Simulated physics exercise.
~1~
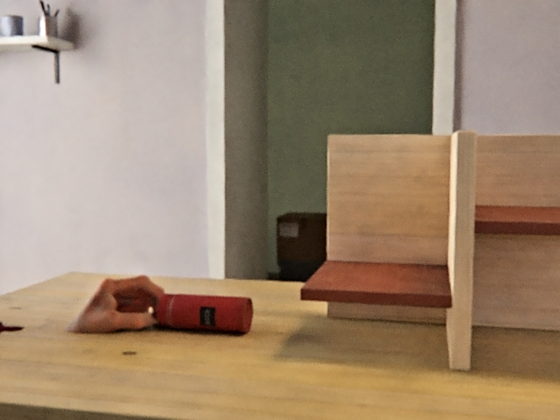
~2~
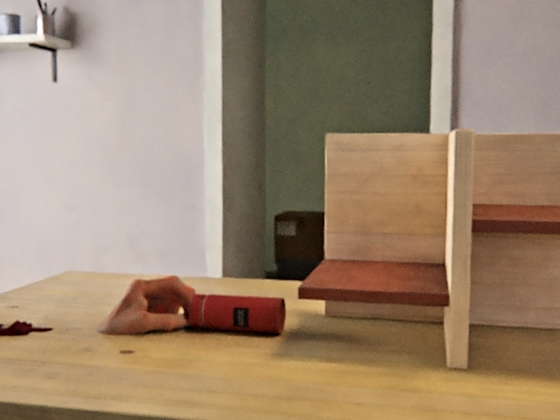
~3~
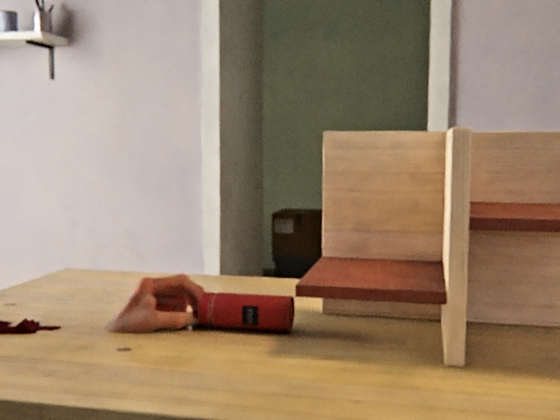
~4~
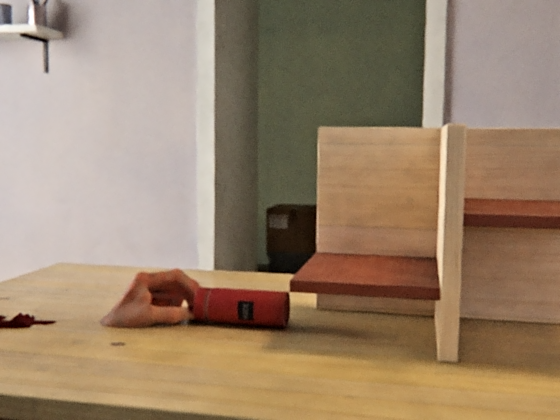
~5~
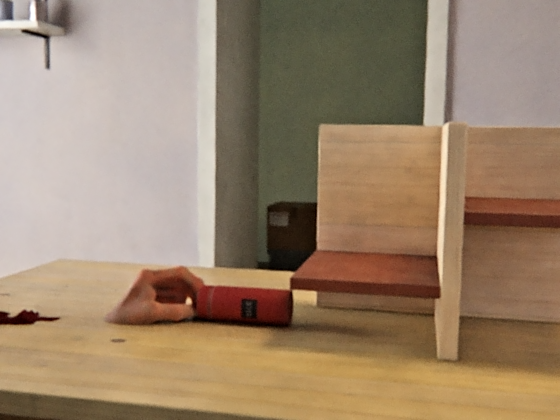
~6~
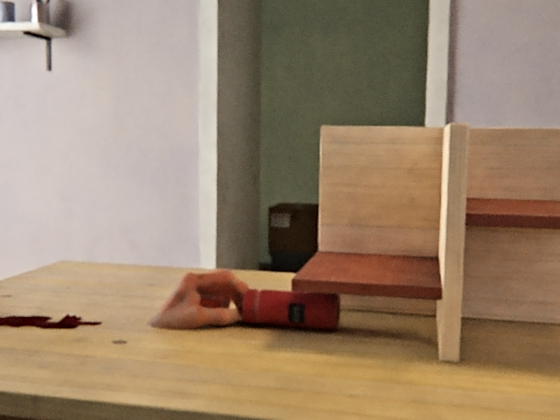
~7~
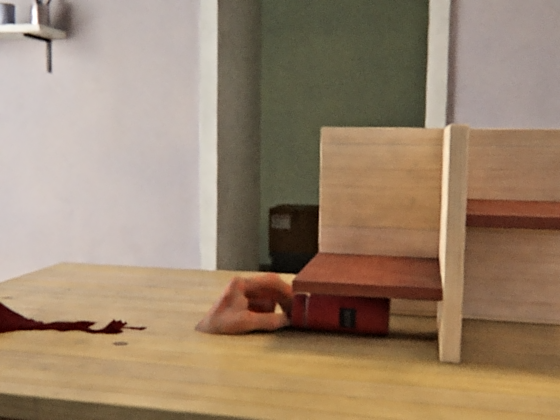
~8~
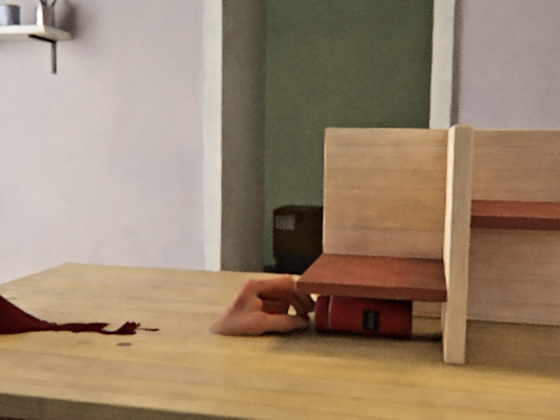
On a pale wooden table in a room with light walls and a dark green recess, seen from the front by a slightly swaying camera, a small wooden rack with reddish shelves stands at the right. To its left, a hand holds a red cylindrical shaker with a dark label, lying on its side. The hand slides the shaker right toward the rack, then pauses just short of the low shelf. It pushes on, and the shaker starts passing beneath the shelf, while a dark red shape extends farther in at the left edge. The shaker clears the shelf and ends underneath it, the hand's fingers still beside it.
